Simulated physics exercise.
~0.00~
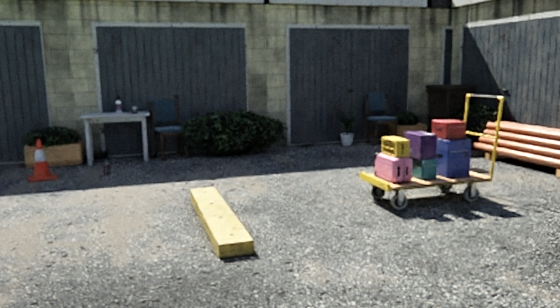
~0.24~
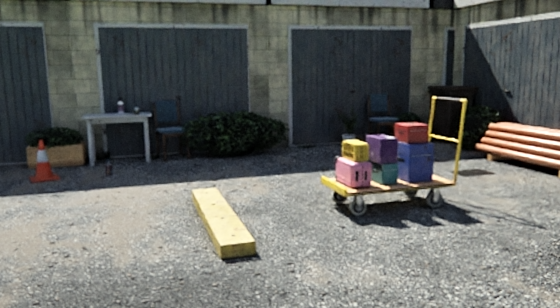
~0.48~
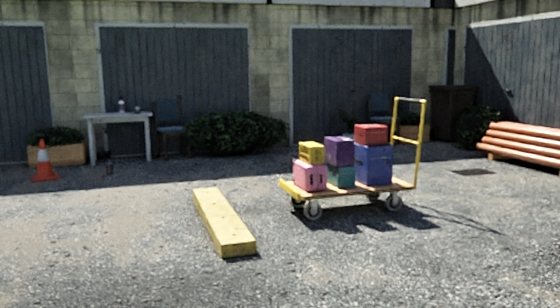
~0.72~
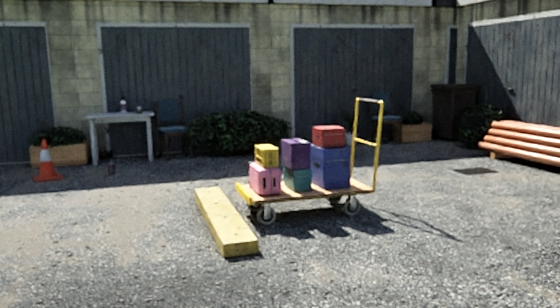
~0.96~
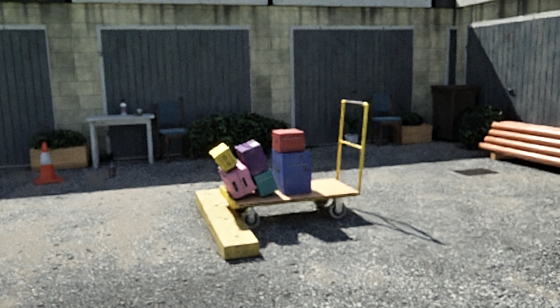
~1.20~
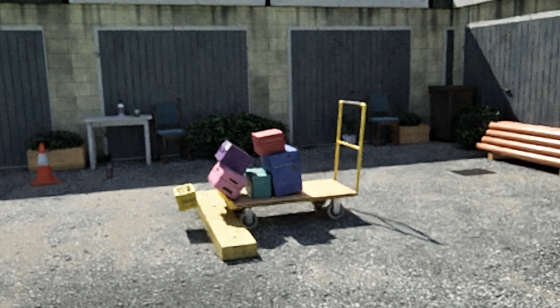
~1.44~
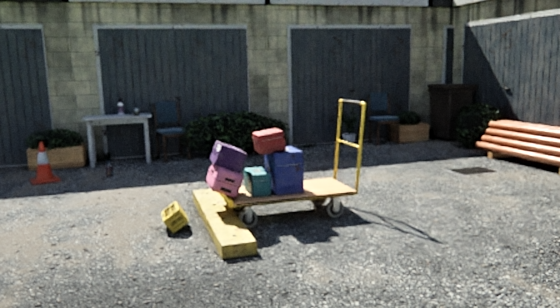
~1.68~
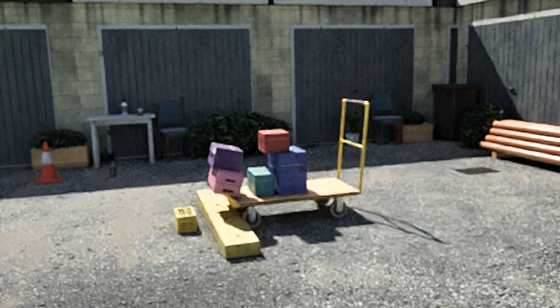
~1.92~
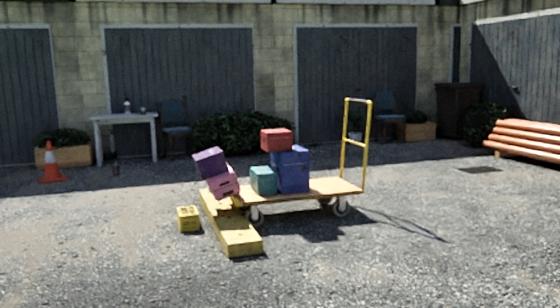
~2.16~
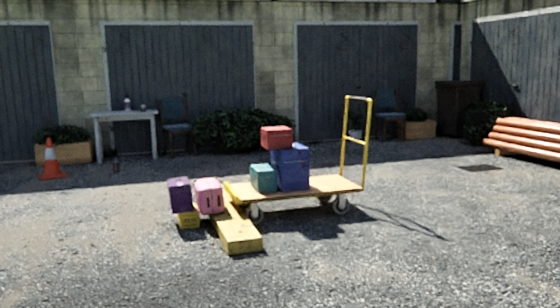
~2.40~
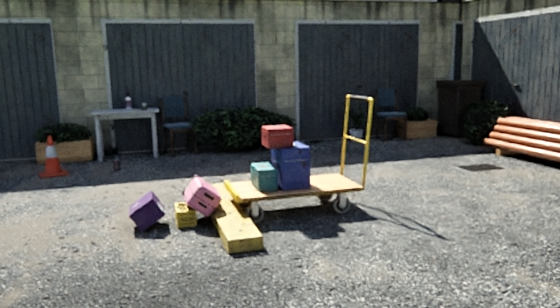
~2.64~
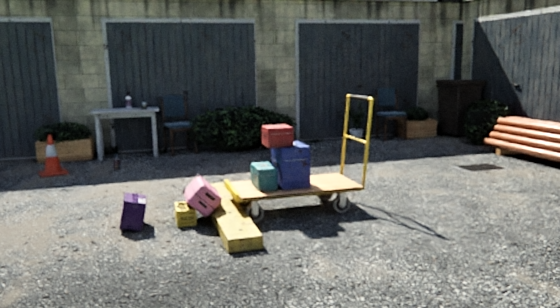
The video shows a yellow trolley stacked with coloured boxes rolling left across a gravel yard until it stops at a yellow kerb. The yellow, purple and pink boxes topple over the front and come to rest beyond the deck, while the teal, blue and red ones stay aboard.
